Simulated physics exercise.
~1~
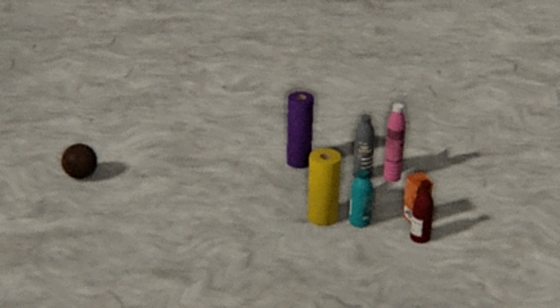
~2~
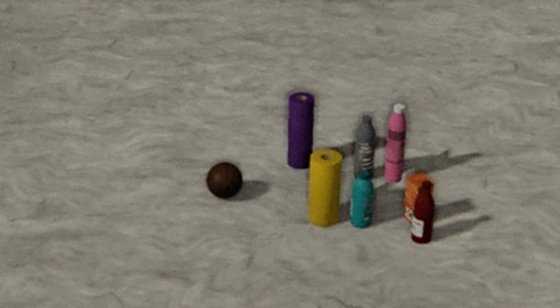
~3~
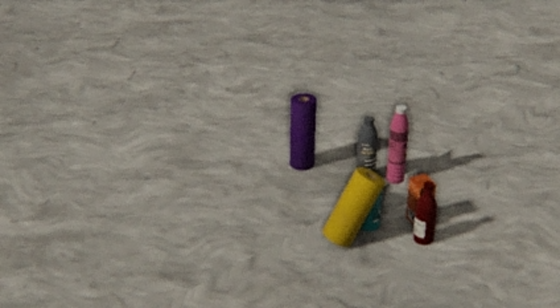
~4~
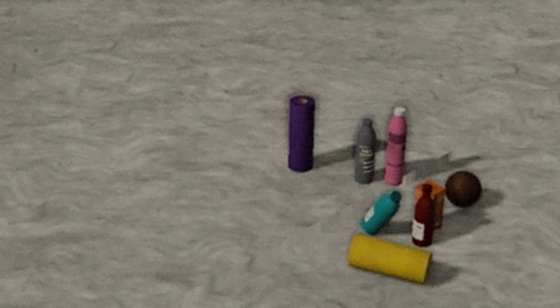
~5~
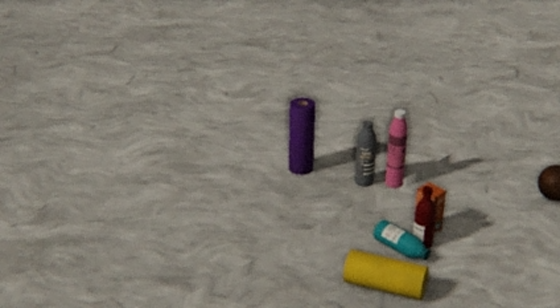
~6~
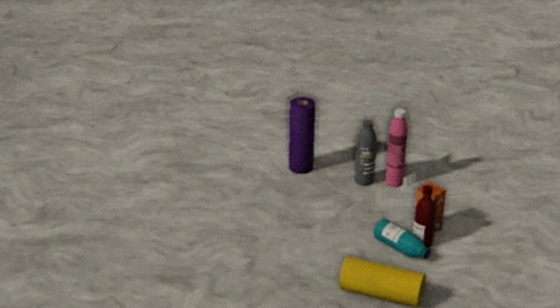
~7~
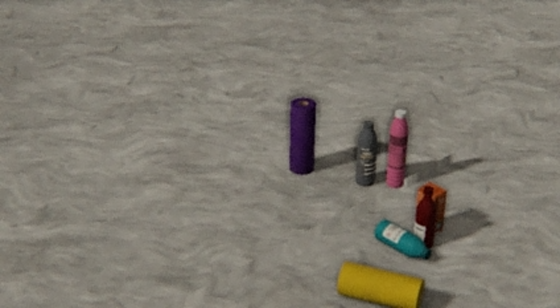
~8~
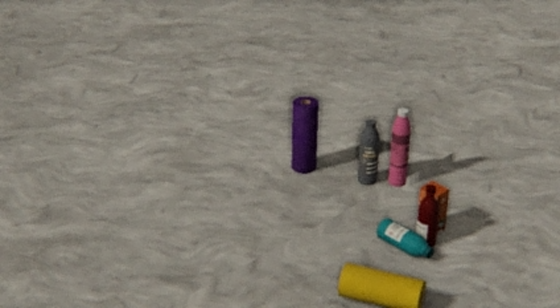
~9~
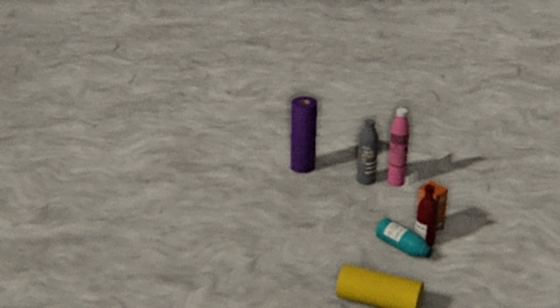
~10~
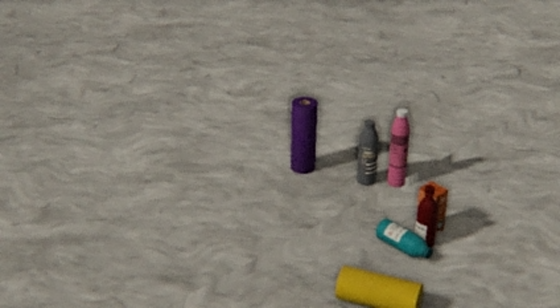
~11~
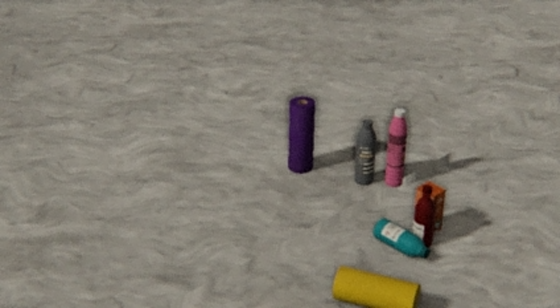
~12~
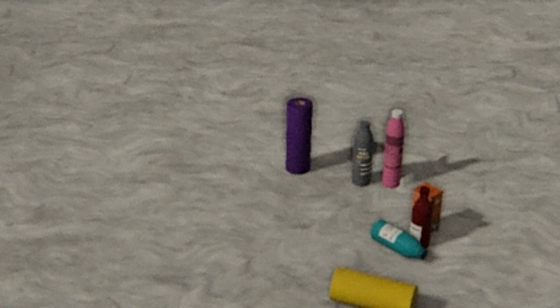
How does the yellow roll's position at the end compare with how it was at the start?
At the start the yellow roll stands upright, and at the end it lies on its side on the floor.
